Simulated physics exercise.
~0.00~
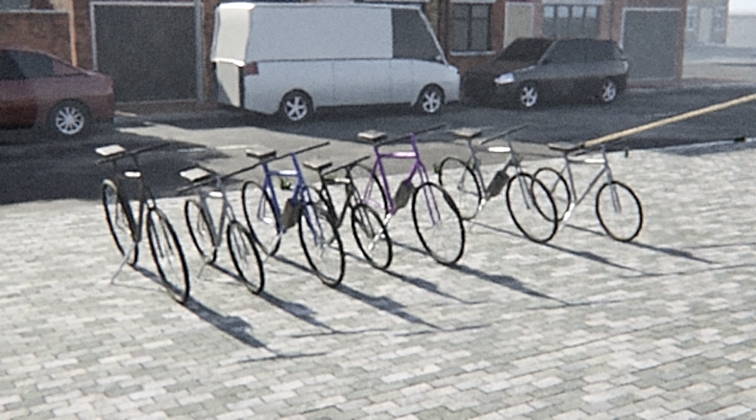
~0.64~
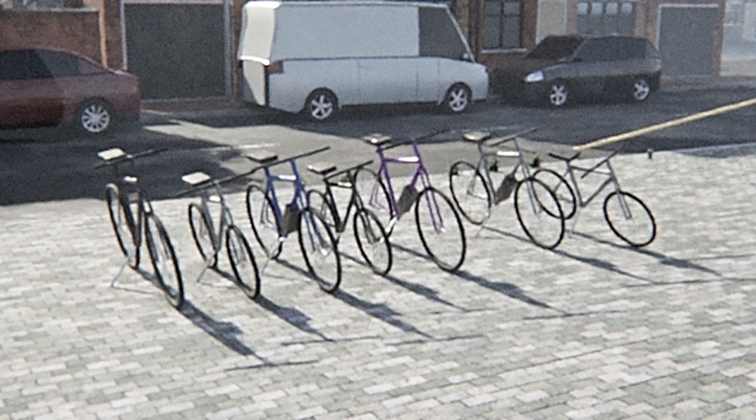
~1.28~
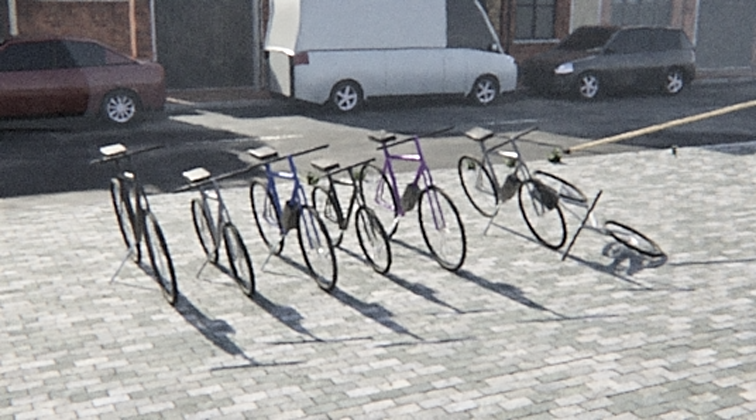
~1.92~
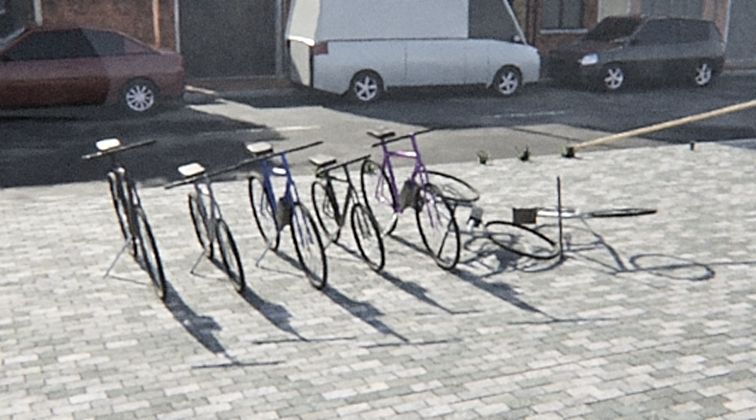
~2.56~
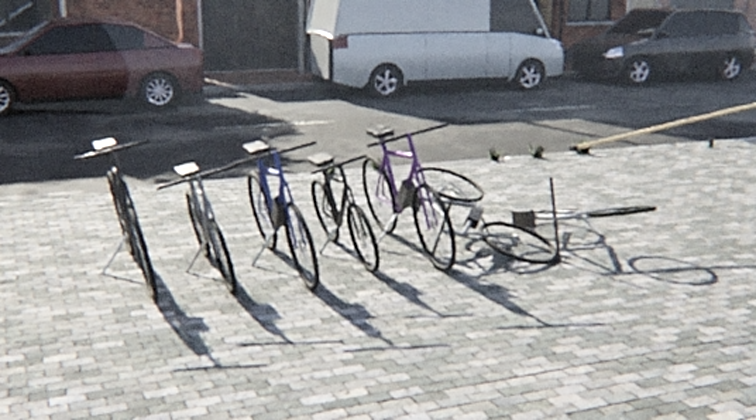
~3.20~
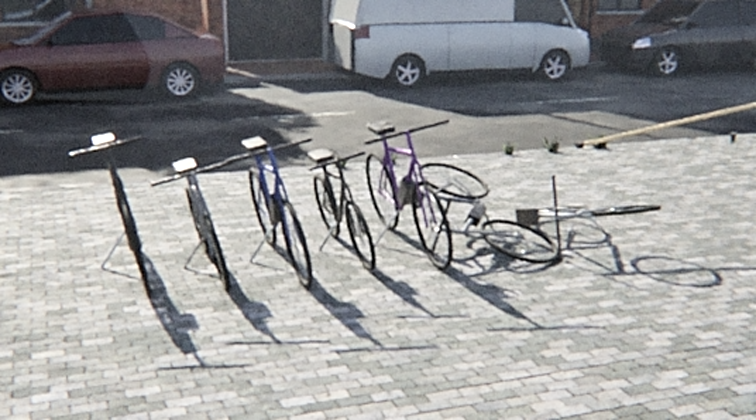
Seven bicycles stand side by side on sunlit pale paving, seen from slightly above, with a blue one and a purple one among darker and grey ones. Behind them, a dark red car, a white van and a dark car are parked along a road before brick buildings. A long pale pole reaches in from the right as the rightmost bicycle tips to the left and goes down. Its grey neighbour then topples as well, and both end up lying on the paving beside the purple bicycle. The other five remain upright while the view drifts gently sideways.
